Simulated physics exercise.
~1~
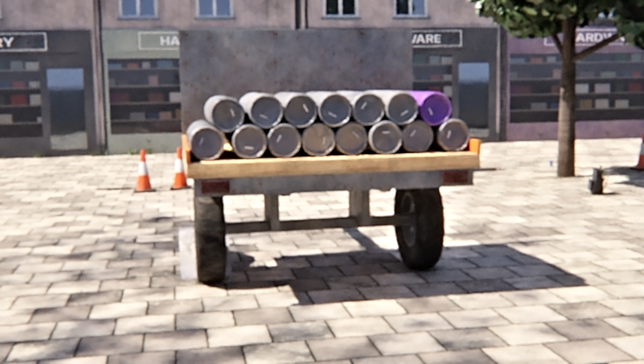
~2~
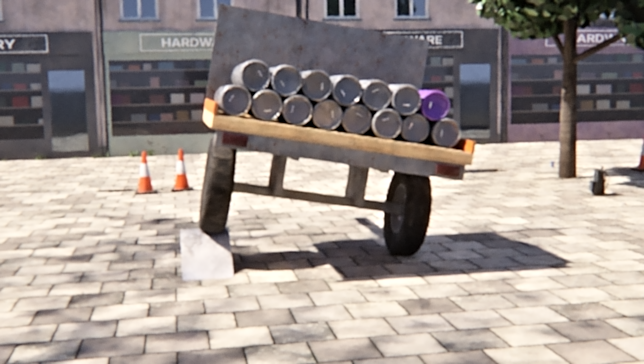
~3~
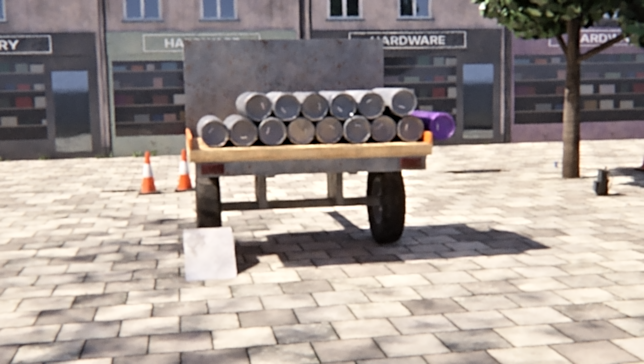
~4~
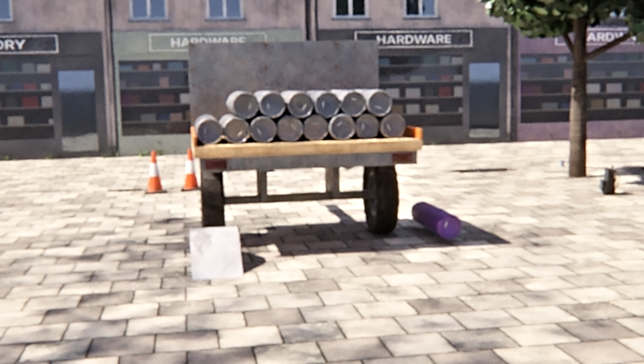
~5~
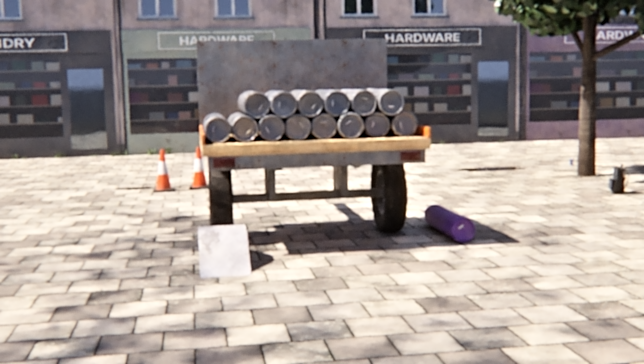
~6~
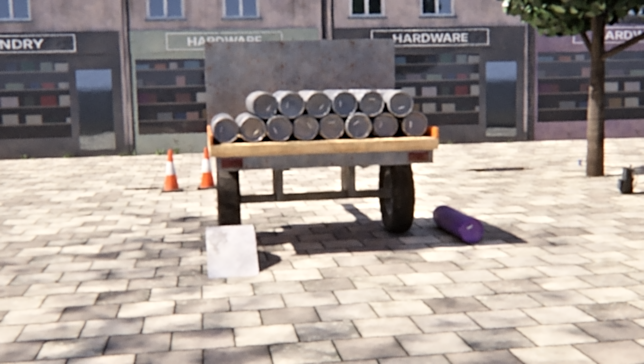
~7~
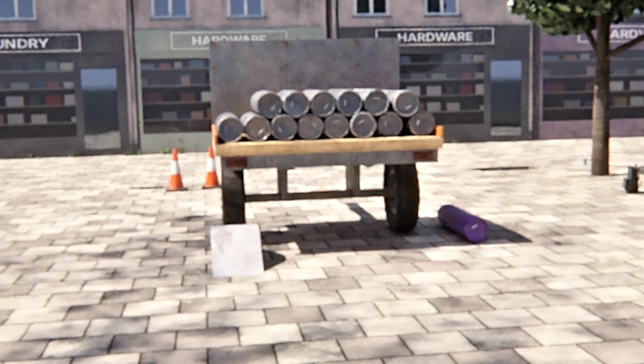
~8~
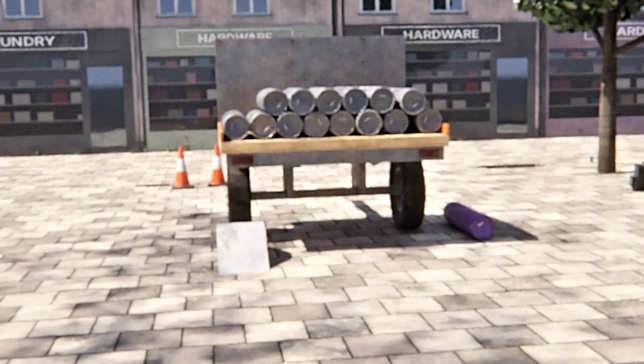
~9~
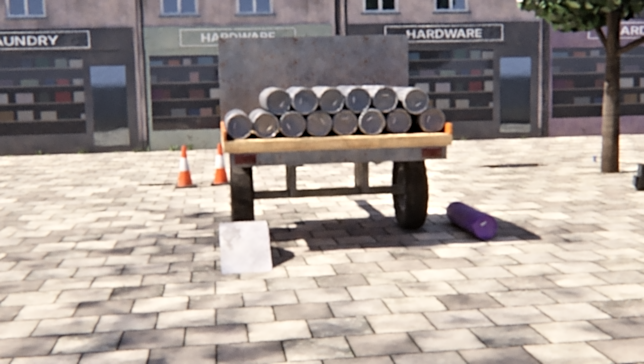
A purple cylinder fell off a flat trailer stacked with grey ones after the left wheel rode over a concrete hump and tipped the deck to the right. It ended up lying on the paving to the right, while the rest stayed aboard.
